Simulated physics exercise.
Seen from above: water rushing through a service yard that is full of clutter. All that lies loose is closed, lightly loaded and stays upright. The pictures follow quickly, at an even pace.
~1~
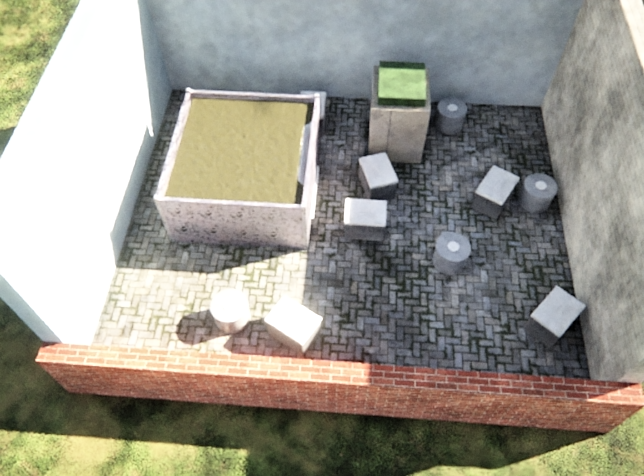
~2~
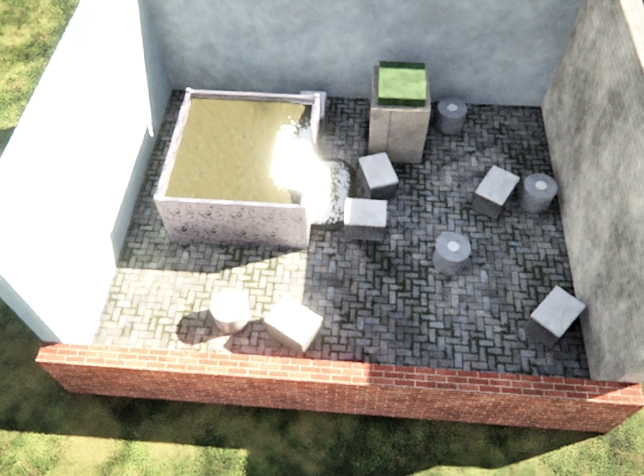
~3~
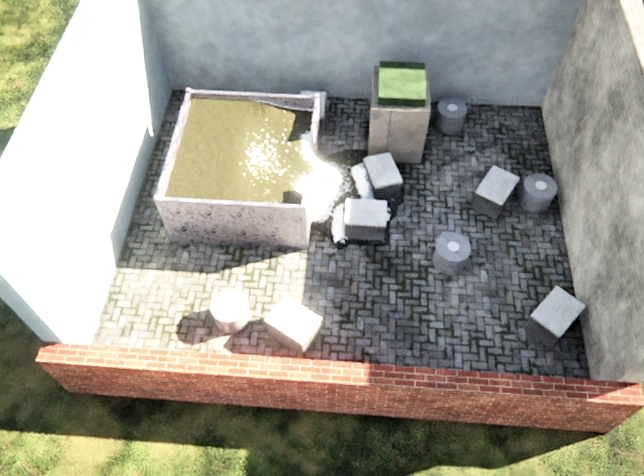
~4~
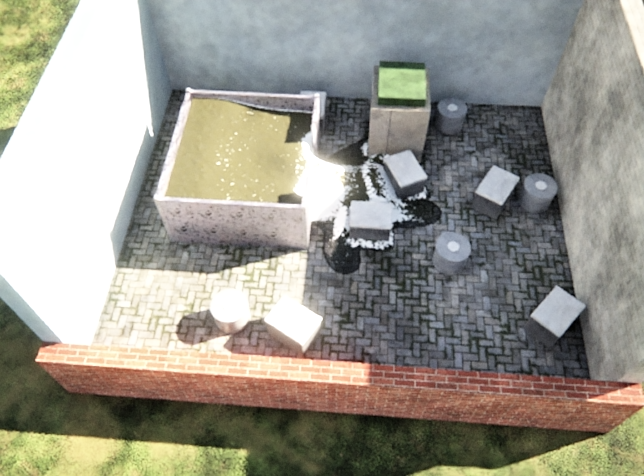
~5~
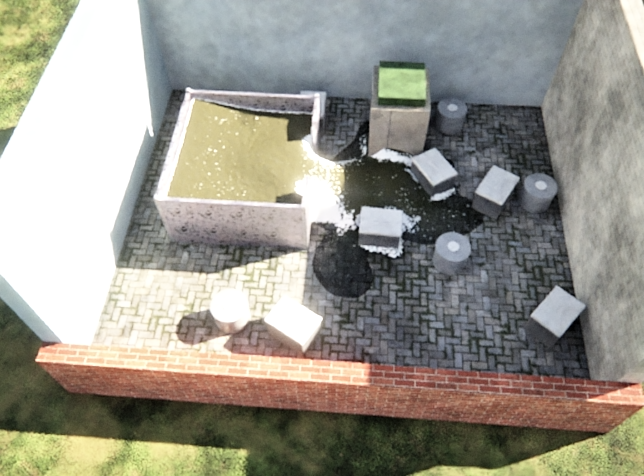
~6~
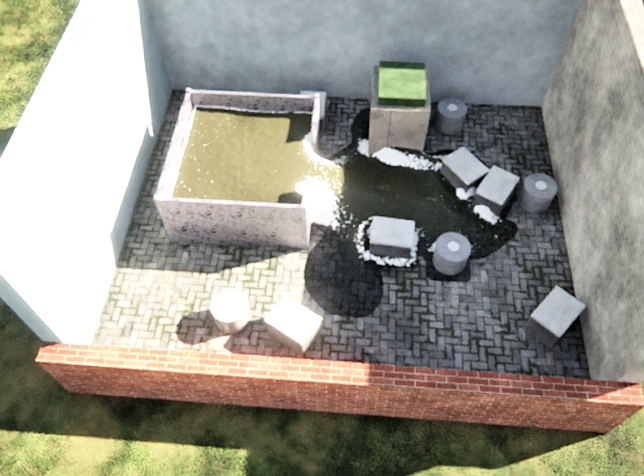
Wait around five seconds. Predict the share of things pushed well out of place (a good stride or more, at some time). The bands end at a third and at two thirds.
Share: Two thirds or more.
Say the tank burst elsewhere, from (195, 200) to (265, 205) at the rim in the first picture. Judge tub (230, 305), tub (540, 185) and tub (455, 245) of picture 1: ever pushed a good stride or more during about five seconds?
In that order: That far or more, yes, shifted that much.
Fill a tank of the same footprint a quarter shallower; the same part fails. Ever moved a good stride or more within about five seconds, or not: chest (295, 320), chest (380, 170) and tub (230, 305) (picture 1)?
In turn: Short of that, shifted that much, never so far.
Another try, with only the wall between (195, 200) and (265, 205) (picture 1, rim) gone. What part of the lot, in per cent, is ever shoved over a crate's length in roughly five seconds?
I make it 60 per cent.
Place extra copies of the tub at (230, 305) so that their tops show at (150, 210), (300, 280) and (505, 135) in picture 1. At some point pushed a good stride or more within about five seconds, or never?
In that order: Not that far, shifted that much, swept aside.
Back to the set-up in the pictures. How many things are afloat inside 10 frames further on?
I count 5.
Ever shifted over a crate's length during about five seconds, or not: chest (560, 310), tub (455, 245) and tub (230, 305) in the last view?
In that order: Yes, swept aside, under that.
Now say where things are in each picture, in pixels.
A chest at (378, 169), on the bottom; a chest at (366, 211) rests on the ground; 0 of 10 have shifted, in the first picture.
A chest at (378, 169), on the bottom; a chest at (366, 211) rests on the ground; 0 of 10 have shifted, in the second picture.
A chest at (383, 169), on the bottom, close to its start; a chest at (366, 211), on the bottom; 1 of 10 have shifted, in the third picture.
A chest at (406, 167) rests on the ground, a stride from its start; a chest at (371, 214), on the bottom, close to its start; 2 of 10 have shifted, in the fourth picture.
A chest at (435, 166), on the bottom, a stride from its start; a chest at (381, 221), on the bottom, close to its start; 2 of 10 have shifted, in the fifth picture.
A chest at (466, 164) rests on the ground, a stride from its start; a chest at (393, 231), on the bottom, a stride from its start; 2 of 10 have shifted, in the sixth picture.
A moment on, 2 of 10 are well off their spots; 0 afloat.
Next, 6 of 10 are well off their spots; 5 afloat.
Later, 7 of 10 are well off their spots; 5 afloat.
In the end, 8 of 10 are well off their spots, and 8 have been at some point; 3 afloat.
